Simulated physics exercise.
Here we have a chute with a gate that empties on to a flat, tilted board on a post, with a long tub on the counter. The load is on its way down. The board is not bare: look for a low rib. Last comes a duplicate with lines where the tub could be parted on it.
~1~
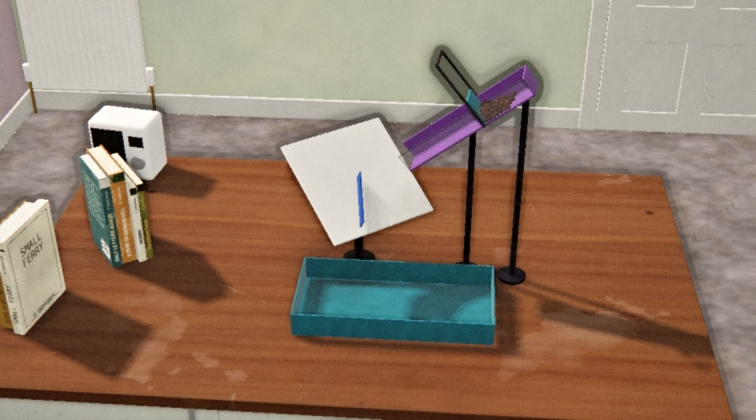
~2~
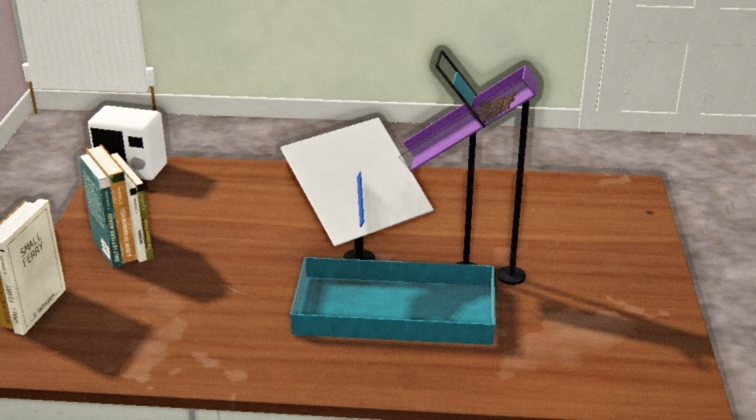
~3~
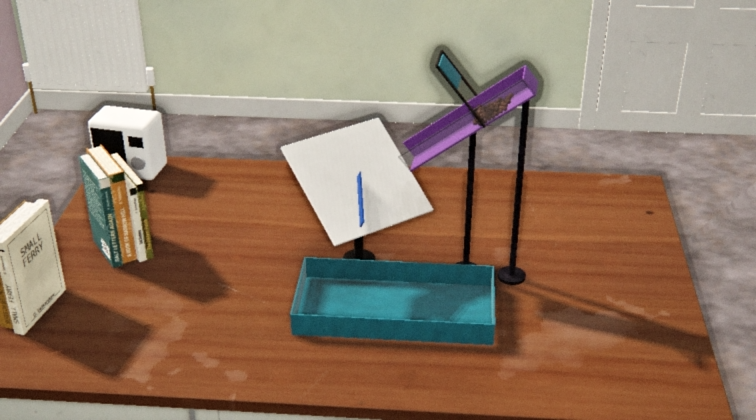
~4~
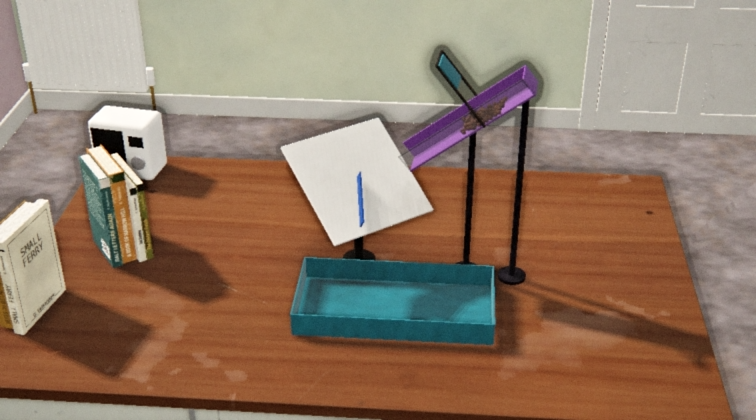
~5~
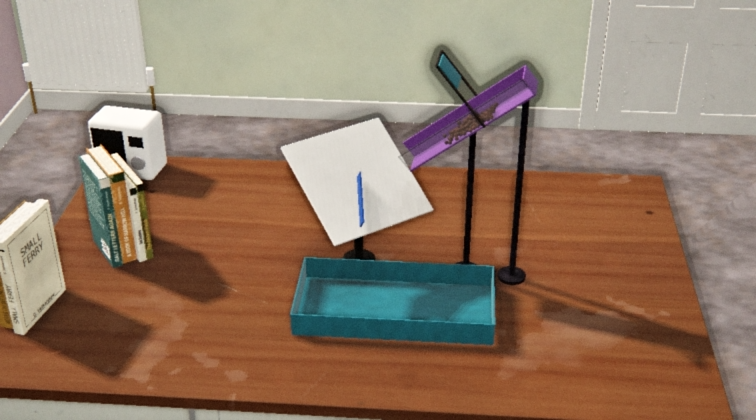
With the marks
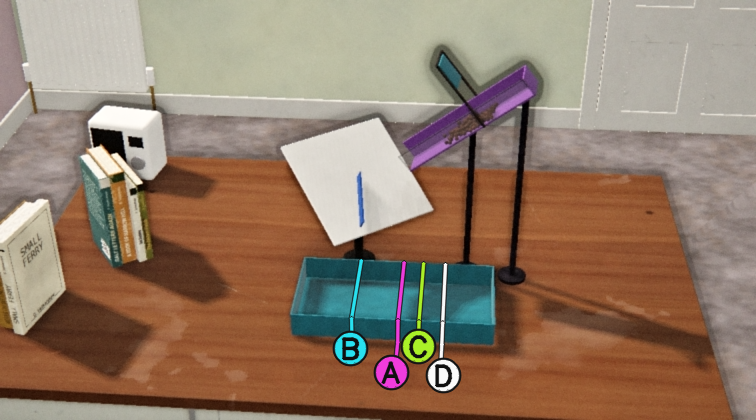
A purple chute stood over a tilted white board with a blue rib, above a teal tub on a wooden table; its gate slid up, and small brown berries slid partway down the chute.
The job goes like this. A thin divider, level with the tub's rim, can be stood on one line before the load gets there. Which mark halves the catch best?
It is A.
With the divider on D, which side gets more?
The left side.
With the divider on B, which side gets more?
Right.
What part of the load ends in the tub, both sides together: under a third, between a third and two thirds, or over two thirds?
It is over two thirds.
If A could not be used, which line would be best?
The answer is C.
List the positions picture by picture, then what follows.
The first frame shows load behind the gate (494, 106), allspice berries; lip of the chute (413, 164), sloping fairly steeply.
The second frame shows middle of the board (358, 178), tilted fairly steeply; middle of its low edge (386, 227); of its high edge (331, 132).
The third frame shows front corners of the tub (291, 314) and (494, 324), empty; front of the load (475, 122).
The fourth frame shows middle of the load (479, 117); its front (462, 131), roughly a quarter of the way to the lip; rib from (360, 172) to (364, 222).
The fifth frame shows middle of the load (474, 123); its front (445, 136), roughly half of the way to the lip.
On the marked copy, line A crosses the front rim at (398, 320); line B crosses the front rim at (351, 317); line C crosses the front rim at (419, 321); line D crosses the front rim at (442, 322).
Choosing A, of what is caught, roughly two thirds on the left of the divider, roughly a third on the right.
Choosing B, of what is caught, just a few on the left of the divider, almost all on the right.
Choosing C, of what is caught, the larger part on the left of the divider, roughly a quarter on the right.
Choosing D, of what is caught, almost all on the left of the divider, about a tenth on the right.
